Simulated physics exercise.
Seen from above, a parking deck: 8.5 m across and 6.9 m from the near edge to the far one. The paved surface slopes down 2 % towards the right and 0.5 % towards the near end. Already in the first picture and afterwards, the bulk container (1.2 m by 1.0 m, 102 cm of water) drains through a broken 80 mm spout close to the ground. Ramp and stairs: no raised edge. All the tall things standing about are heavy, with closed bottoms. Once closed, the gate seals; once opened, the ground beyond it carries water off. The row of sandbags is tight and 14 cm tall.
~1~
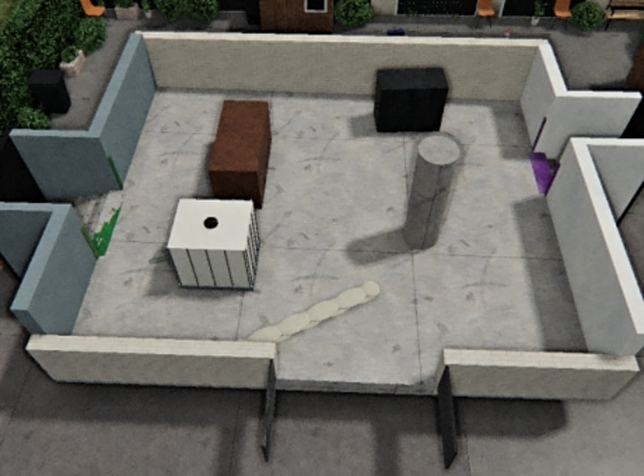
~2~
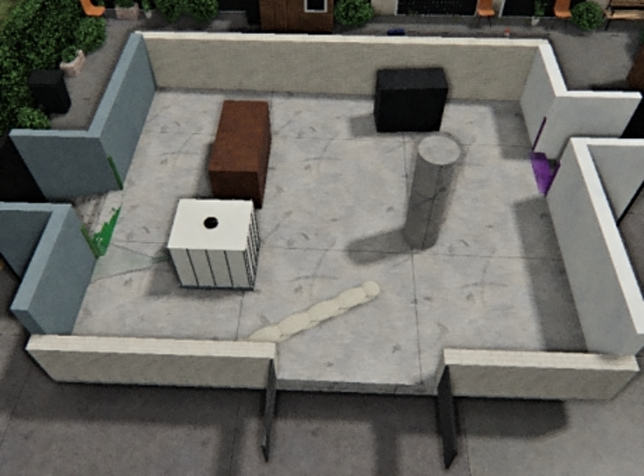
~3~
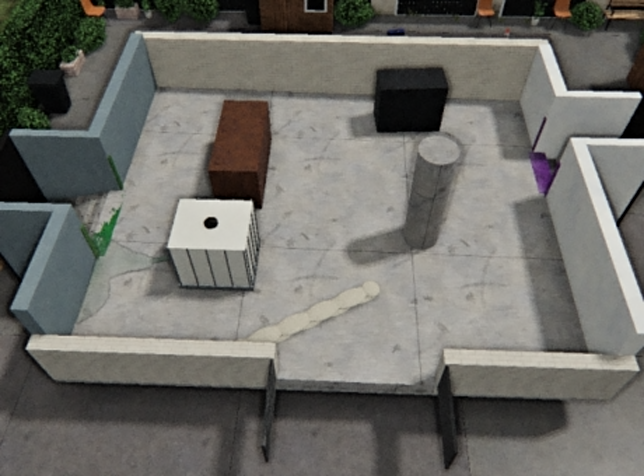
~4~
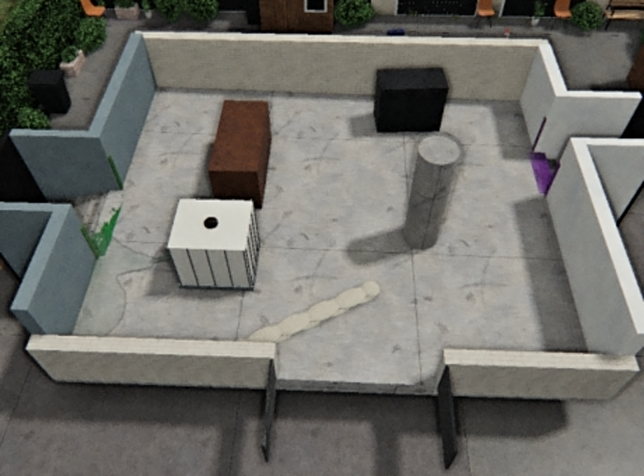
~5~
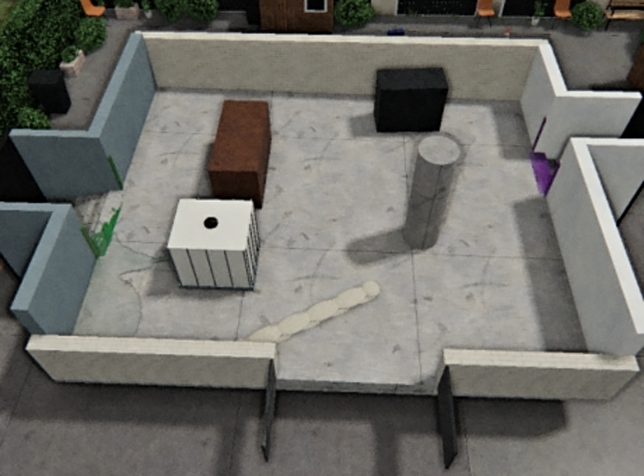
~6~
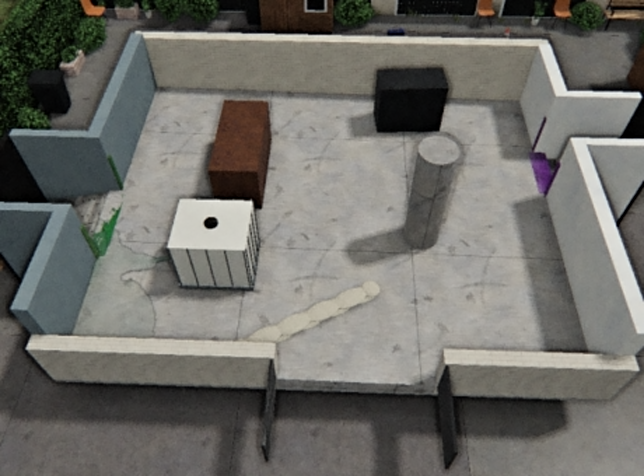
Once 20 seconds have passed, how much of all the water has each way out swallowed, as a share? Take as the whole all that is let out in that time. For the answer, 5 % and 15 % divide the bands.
Estimated shares - the gate: Not even 5 %, the flight of stairs down (marked purple): Under 5 %, the down ramp (marked green): Over 15 %.
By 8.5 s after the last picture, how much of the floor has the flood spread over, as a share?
Wet share: Around 10 %.
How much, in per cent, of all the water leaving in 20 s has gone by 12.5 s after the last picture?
It comes to around 80 percent.
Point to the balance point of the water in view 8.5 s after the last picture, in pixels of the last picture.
Centre estimate: Near (185, 309).
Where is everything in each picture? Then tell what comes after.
In the first frame, the jet has just started at (170, 258); the ground is still dry.
The second frame shows from the spout at (170, 258) the water has spread over 0.6 m2; its tip is at (90, 247), and it is 1.6 cm deep on average.
The third frame shows the jet leaves at (170, 258); the sheet reaches (78, 319), 2.0 m away, and wets 0.9 m2.
The fourth frame shows from the spout at (170, 258) the water has spread over 1.5 m2; its tip is at a hidden place, and it is 1.0 cm deep on average.
The fifth frame shows from the spout at (170, 258) the water has spread over 1.9 m2; its tip is at a hidden place, and it is 0.9 cm deep on average.
The sixth frame shows the jet leaves at (170, 258); the sheet reaches a hidden place, 2.5 m away, and wets 2.3 m2.
Then, 1.5 s after the last picture water covers 5 % of the floor and is deepest (9 cm) near (97, 263); gone so far, the gate 0 %, the flight of stairs down (marked purple) 0 %, the down ramp (marked green) 12 %.
Then, 4.5 s after the last picture water covers 10 % of the floor and is deepest (8 cm) near (97, 263); gone so far, the gate 0 %, the flight of stairs down (marked purple) 0 %, the down ramp (marked green) 20 %.
Then, 8.5 s after the last picture water covers 10 % of the floor and is deepest (8 cm) near (97, 263); gone so far, the gate 0 %, the flight of stairs down (marked purple) 0 %, the down ramp (marked green) 32 %.
Then, 12.5 s after the last picture water covers 15 % of the floor and is deepest (7 cm) near (97, 263); gone so far, the gate 0 %, the flight of stairs down (marked purple) 0 %, the down ramp (marked green) 42 %.
Then, 16.5 s after the last picture water covers 20 % of the floor and is deepest (7 cm) near (97, 263); gone so far, the gate 1 %, the flight of stairs down (marked purple) 0 %, the down ramp (marked green) 52 %.
